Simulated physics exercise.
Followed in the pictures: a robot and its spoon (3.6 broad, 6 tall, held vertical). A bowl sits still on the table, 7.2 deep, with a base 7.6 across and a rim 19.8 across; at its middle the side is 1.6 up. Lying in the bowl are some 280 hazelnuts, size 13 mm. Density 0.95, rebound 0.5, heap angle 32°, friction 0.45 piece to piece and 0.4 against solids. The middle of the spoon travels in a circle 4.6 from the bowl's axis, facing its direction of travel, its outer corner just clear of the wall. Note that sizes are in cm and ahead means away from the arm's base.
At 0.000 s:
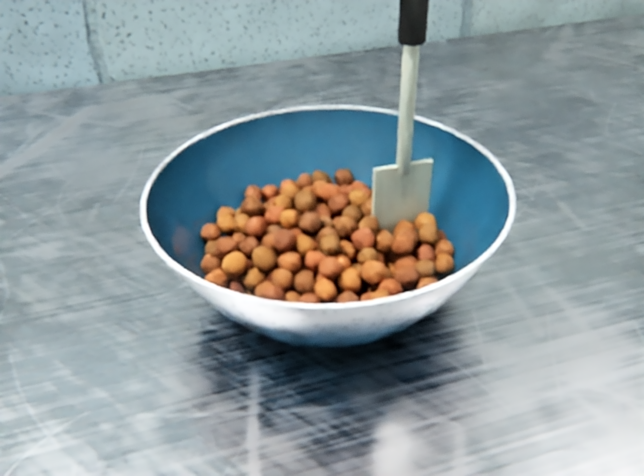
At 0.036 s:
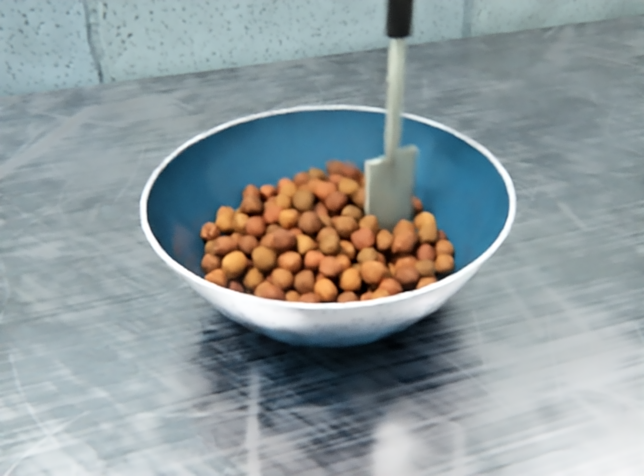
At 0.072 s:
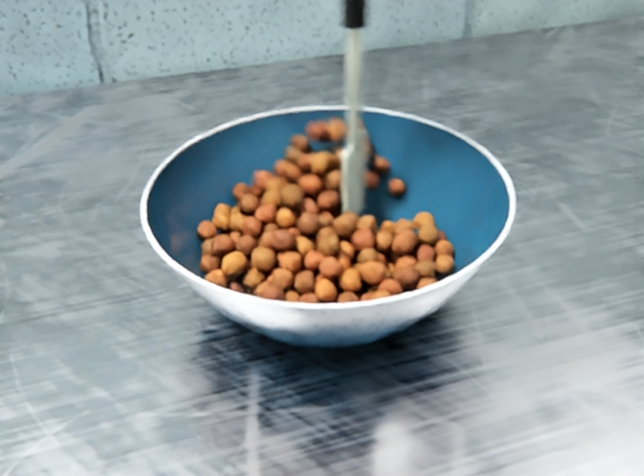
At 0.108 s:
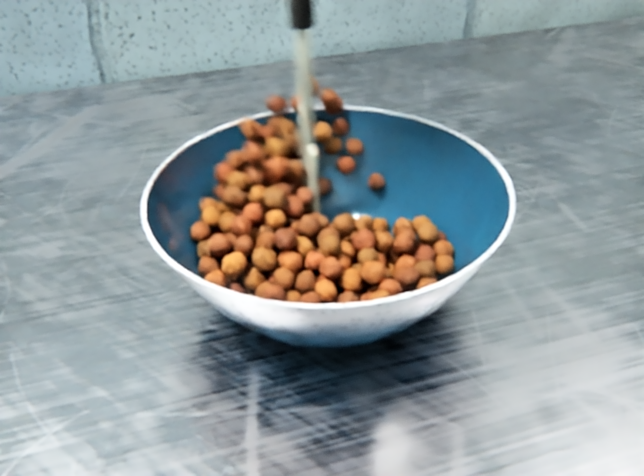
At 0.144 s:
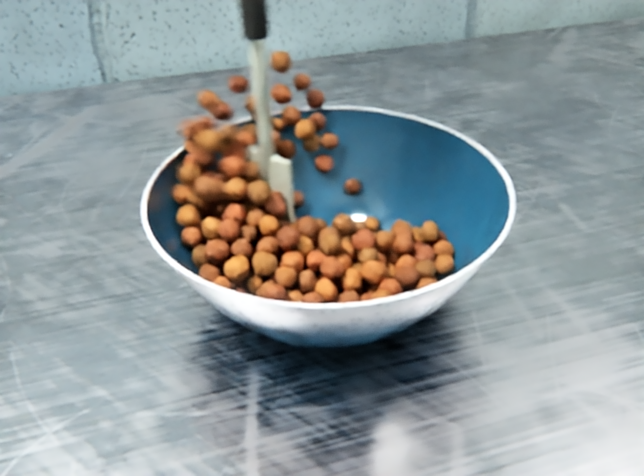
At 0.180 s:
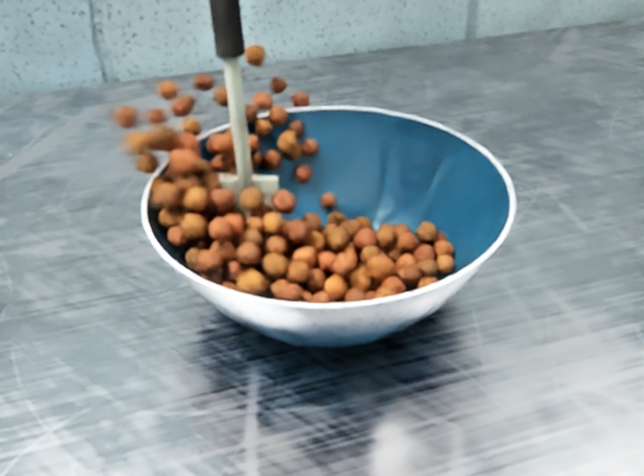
A blue bowl with a pale rim, filled with round brown and orange hazelnuts, sits on a scratched grey metal table before a pale blue block wall, seen from slightly above. A flat metal spoon with a black handle stands upright among the nuts at the right. While the camera and bowl stay still, the spoon sweeps leftward around the back, turning, piling nuts against the left side and flinging several above the rim.
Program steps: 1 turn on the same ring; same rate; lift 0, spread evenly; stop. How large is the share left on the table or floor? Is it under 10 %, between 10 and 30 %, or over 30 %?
Between 10 and 30 %.
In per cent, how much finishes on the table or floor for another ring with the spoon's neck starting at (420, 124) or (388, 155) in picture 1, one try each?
First try about 35 per cent, second try about 15 per cent.
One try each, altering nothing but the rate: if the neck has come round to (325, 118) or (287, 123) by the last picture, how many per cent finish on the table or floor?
Near 0 per cent for the first, near 5 per cent for the second.
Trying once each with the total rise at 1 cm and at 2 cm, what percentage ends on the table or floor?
Close to 25 percent and close to 20 percent.
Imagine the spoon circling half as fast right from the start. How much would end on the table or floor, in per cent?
It would come to around 0 percent.
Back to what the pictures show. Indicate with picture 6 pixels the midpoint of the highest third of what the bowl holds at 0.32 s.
The centre is close to (435, 241).
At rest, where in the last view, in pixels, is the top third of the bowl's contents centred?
(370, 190).
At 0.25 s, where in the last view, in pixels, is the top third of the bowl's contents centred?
That third sits centred at about (290, 267).
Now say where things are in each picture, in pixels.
The spoon neck at (405, 141), 0° round; upper third of the load around (322, 233), from x 210 to 445, top at y 180; 277 in the bowl, in the first frame.
The spoon neck at (393, 132), 16° round; upper third of the load around (325, 224), from x 210 to 445, top at y 170, in the second frame.
The spoon neck at (354, 119), 52° round; upper third of the load around (314, 213), from x 210 to 445, top at y 130, in the third frame.
The spoon neck at (307, 119), 89° round; upper third of the load around (277, 197), from x 200 to 445, top at y 90, in the fourth frame.
The spoon neck at (265, 132), 125° round; upper third of the load around (245, 188), from x 185 to 445, top at y 60; 275 in the bowl, 2 in flight or on the tool, in the fifth frame.
The spoon neck at (243, 154), 161° round; upper third of the load around (220, 188), from x 125 to 445, top at y 55; 267 in the bowl, 10 in flight or on the tool, in the sixth frame.
After 0.25 s, 233° round, highest piece 13 above the table; 253 in the bowl, 2 on the table or floor, 22 in flight or on the tool.
After 0.32 s, 304° round, highest piece 11 above the table; 237 in the bowl, 14 on the table or floor, 26 in flight or on the tool.
After 0.56 s, 0° round, highest piece 8 above the table; 216 in the bowl, 60 on the table or floor, 1 in flight or on the tool.
After 1.26 s, 0° round, highest piece 6 above the table; 216 in the bowl, 61 on the table or floor.
In the end, 216 in the bowl, 61 on the table or floor. That is 22 % on the table or floor.
